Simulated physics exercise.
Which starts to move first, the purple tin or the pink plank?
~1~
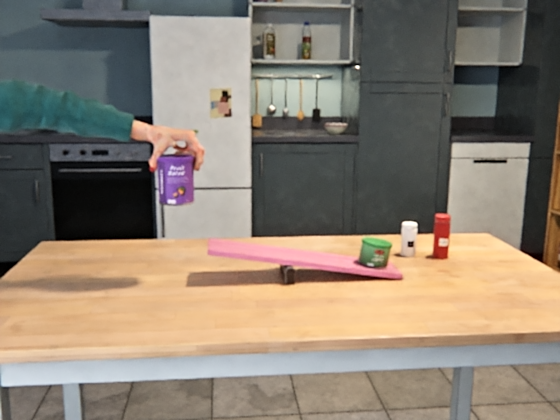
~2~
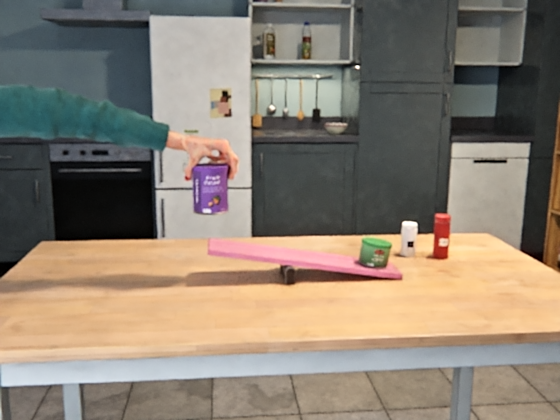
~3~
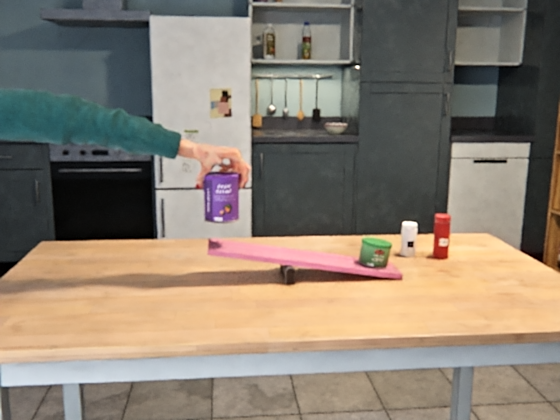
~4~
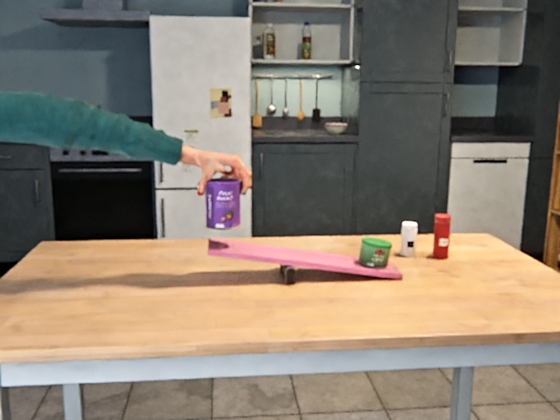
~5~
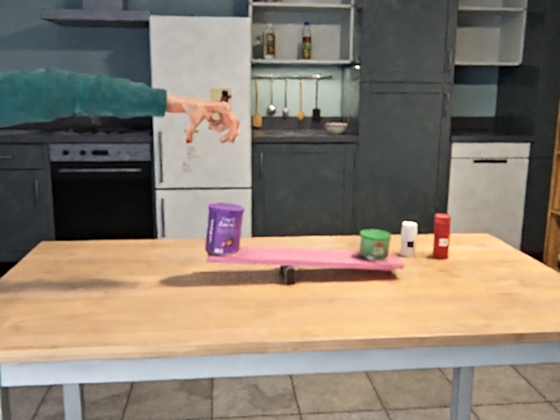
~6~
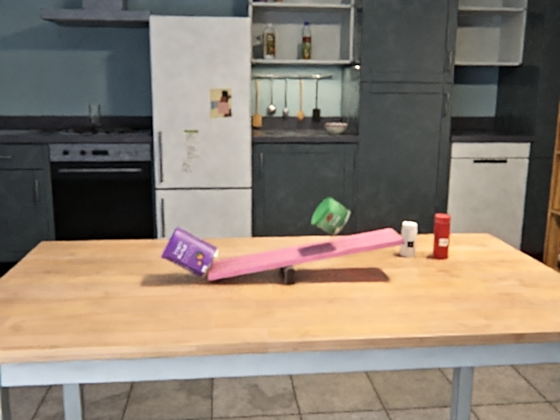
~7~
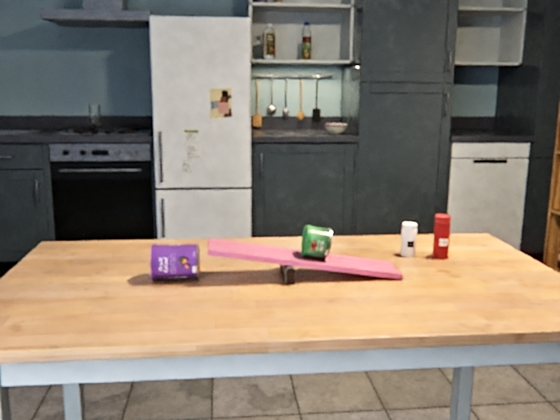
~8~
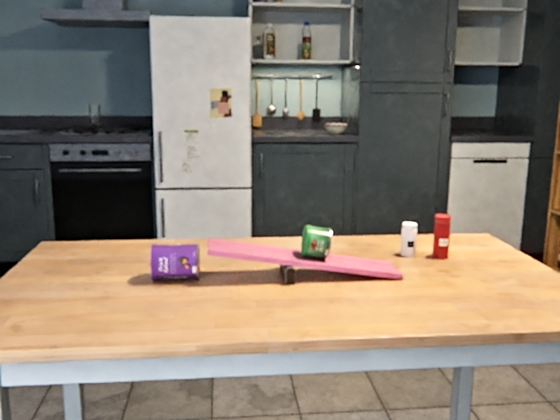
The purple tin moves first, carried to the right by the hand while the pink plank is still at rest. The plank only tips later, after the tin has been let go.
At the start, a hand holds a purple tin over a table where a pink plank rests across a small block, its right end down under a green tin. The hand carries the tin right, lowers it over the raised left end, lets go and draws back. The left end drops, the purple tin topples off to the left, and the green tin is thrown up and to the left. The plank then tips back to its first slant. Finally, the purple tin lies on the table and the green tin lies on the plank near its middle, while the red and white shakers remain in place.
